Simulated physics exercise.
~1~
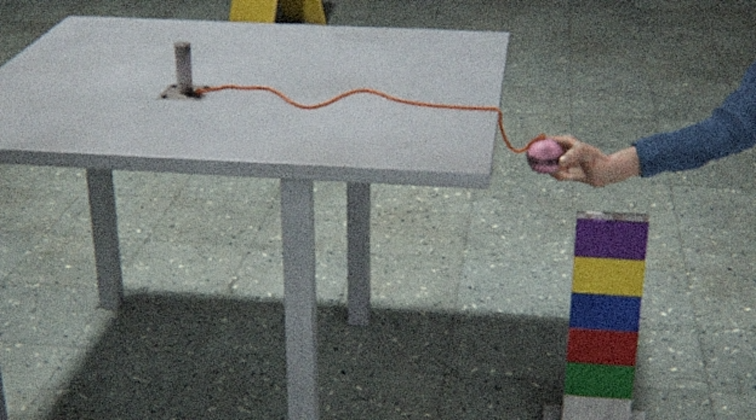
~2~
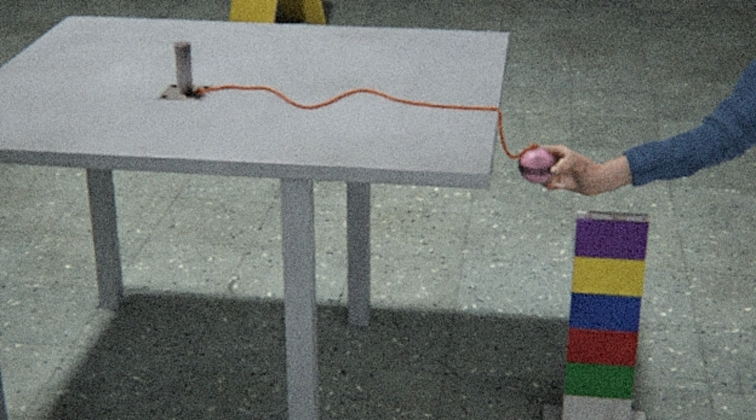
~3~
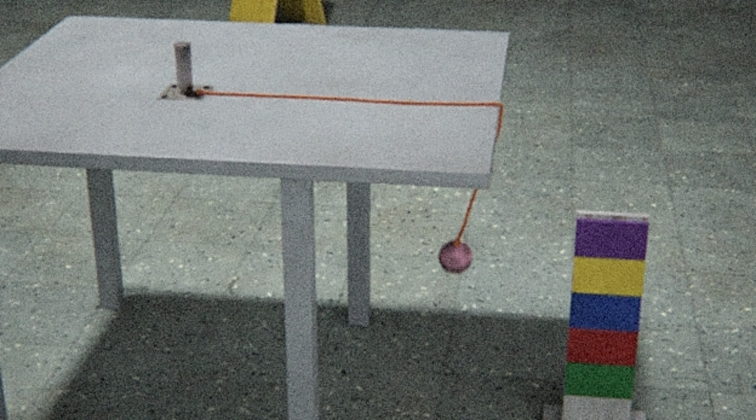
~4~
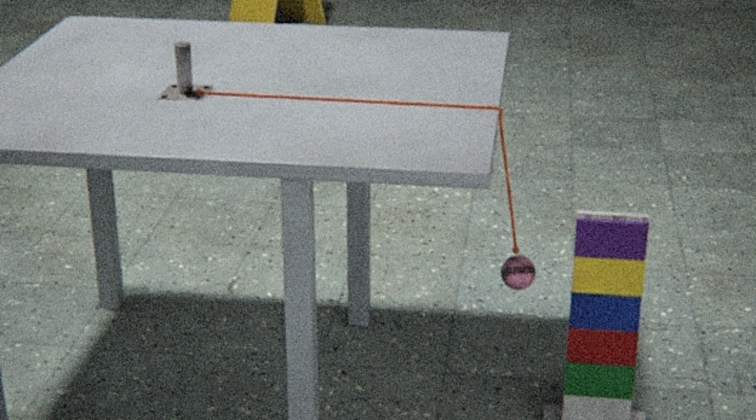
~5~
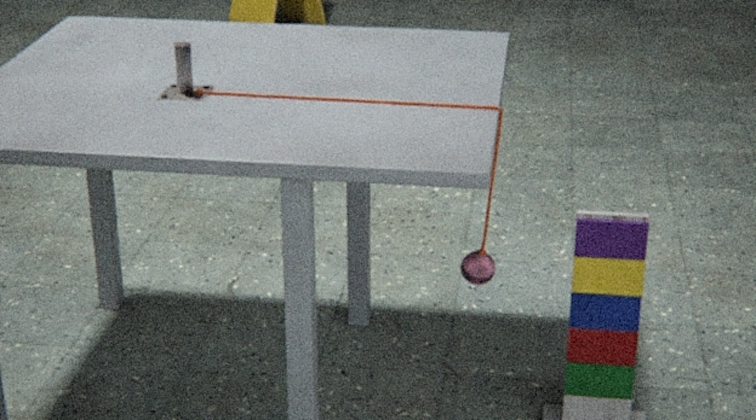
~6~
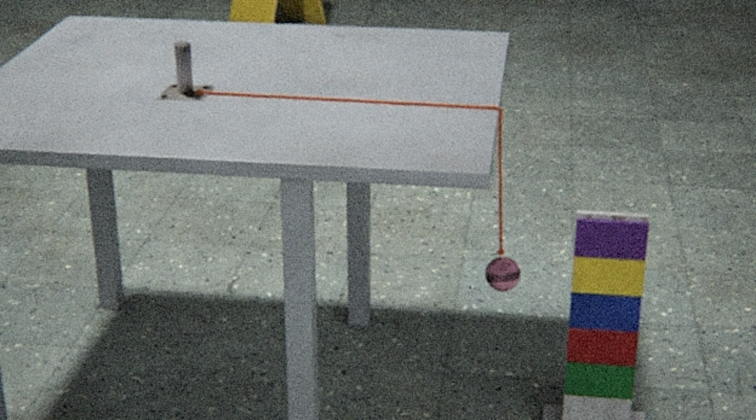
The clip opens on a grey table where an orange shoelace runs slackly from a short post on a plate to the right edge, its far end tied to a pink ball in a hand. Beside the table stands a board striped purple, yellow, blue, red and green. The hand shifts the ball slightly left and down, then lets go and draws out of view. The ball drops and swings in to the left as the shoelace pulls straight over the edge. It swings right, then back left by less, and ends hanging beneath the edge, level with the yellow band.
